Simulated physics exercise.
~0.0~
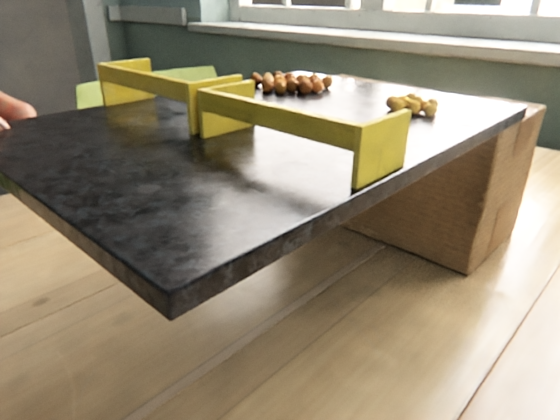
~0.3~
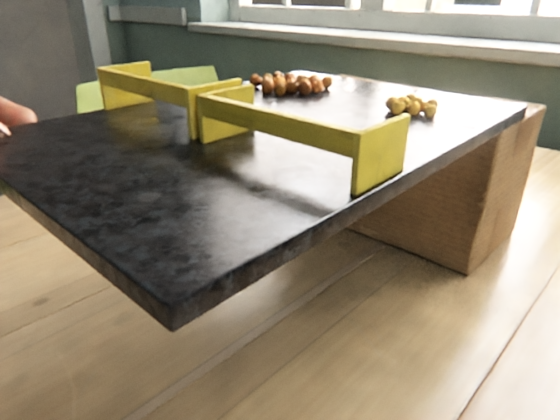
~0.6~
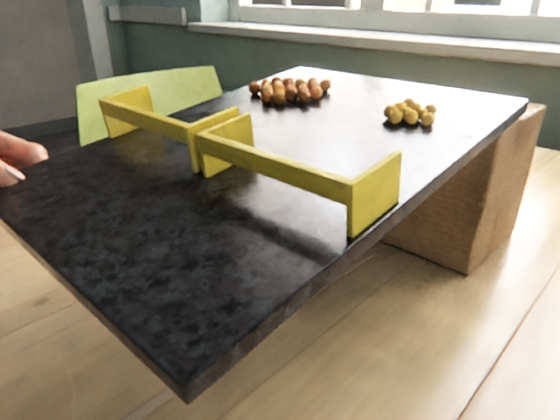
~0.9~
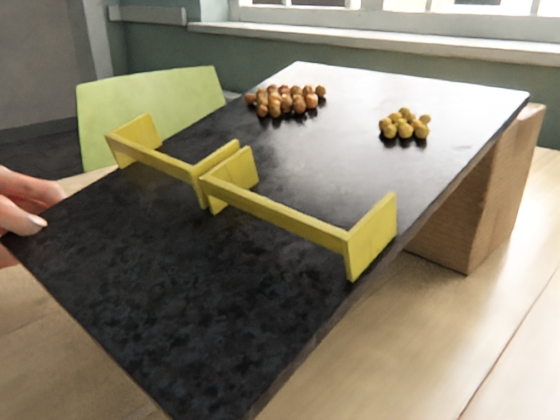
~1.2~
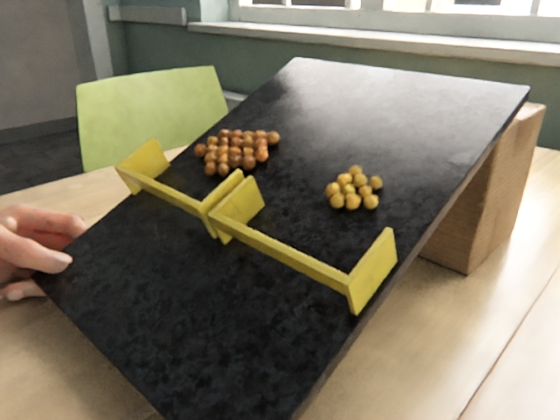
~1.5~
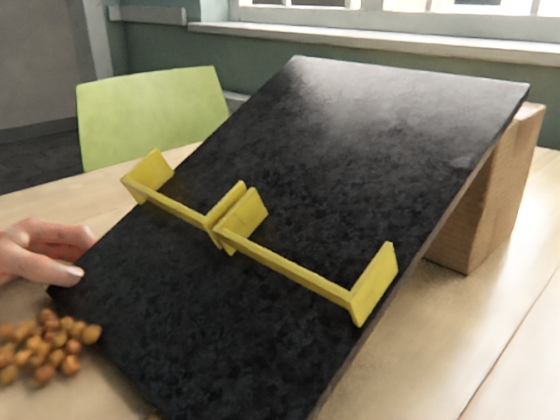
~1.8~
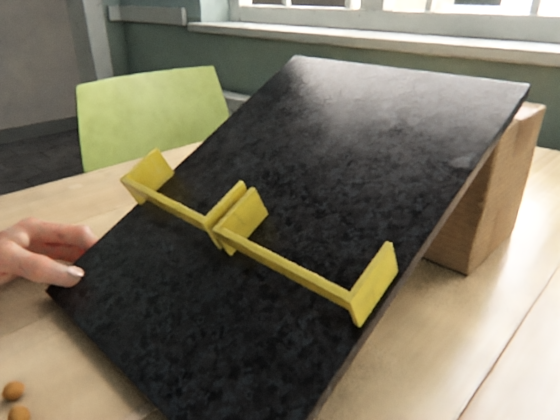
The video shows a hand lowering one end of a dark board propped on a wooden block, with two yellow bars fixed across it. As the slope steepens, two clusters of small brown and yellowish balls roll down, pass under the bars and leave the board, which rests tilted and clear.
